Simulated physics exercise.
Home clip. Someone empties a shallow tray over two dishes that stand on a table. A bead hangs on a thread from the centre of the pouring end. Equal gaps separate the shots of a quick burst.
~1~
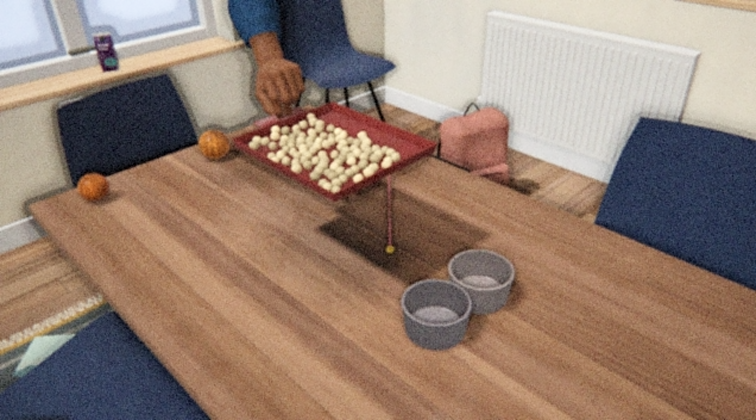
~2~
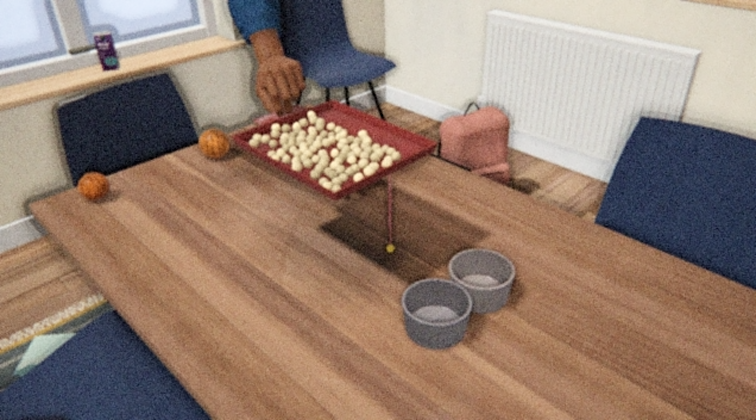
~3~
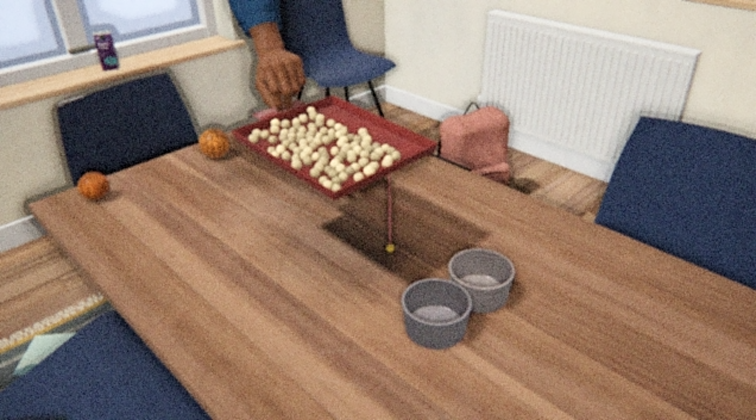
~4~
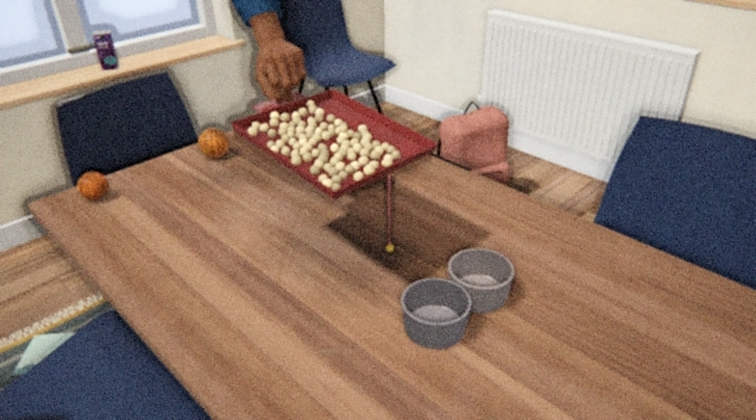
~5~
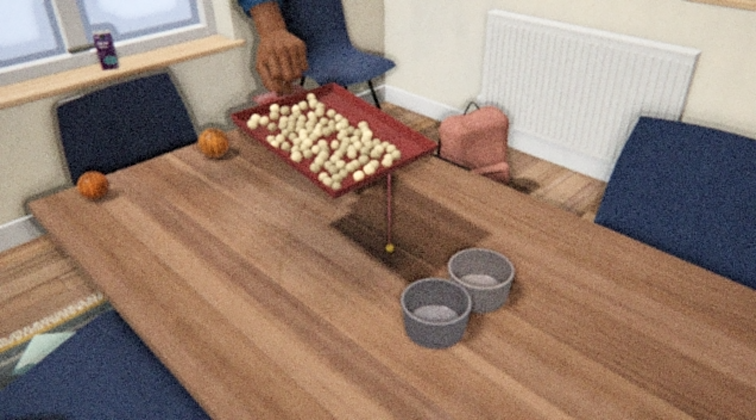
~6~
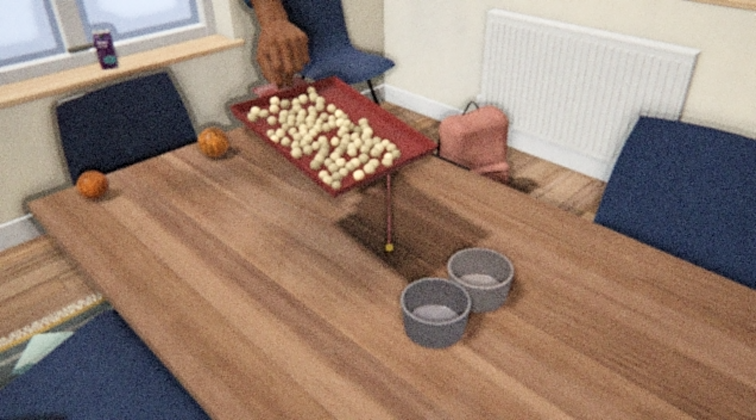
A hand slowly raises the back of a red tray of nuts above a table.
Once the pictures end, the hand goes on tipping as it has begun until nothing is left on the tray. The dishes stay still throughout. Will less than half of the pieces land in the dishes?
The dishes gather below half.
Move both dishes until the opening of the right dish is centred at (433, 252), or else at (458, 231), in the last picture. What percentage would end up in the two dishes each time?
Roughly 70 per cent, and 60 per cent.
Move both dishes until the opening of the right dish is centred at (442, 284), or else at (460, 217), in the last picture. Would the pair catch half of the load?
The first place gets a lesser share, the second a lesser share.
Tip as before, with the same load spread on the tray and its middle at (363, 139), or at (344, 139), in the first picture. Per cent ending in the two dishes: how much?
Shares in turn: 10 % and 20 %.
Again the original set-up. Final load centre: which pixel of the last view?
(422, 287).
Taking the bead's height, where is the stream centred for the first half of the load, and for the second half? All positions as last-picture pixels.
I'd place the first part at (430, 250) and the rest at (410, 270).
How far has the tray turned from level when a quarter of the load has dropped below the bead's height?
Roughly 105°.
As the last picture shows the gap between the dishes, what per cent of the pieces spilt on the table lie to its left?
Roughly 90 in a hundred.
Just after the last frame, tray tipped steeply; almost all on the tray; just a few in the air.
A moment on, tray tipped right over; almost all on the tray; just a few outside both.
Further on, tray tipped past a quarter turn; about a tenth in the left dish; about a tenth in the right dish; the larger part outside both.
When it is over, tray tipped past a quarter turn; about a tenth in the left dish; about a tenth in the right dish; the larger part outside both.
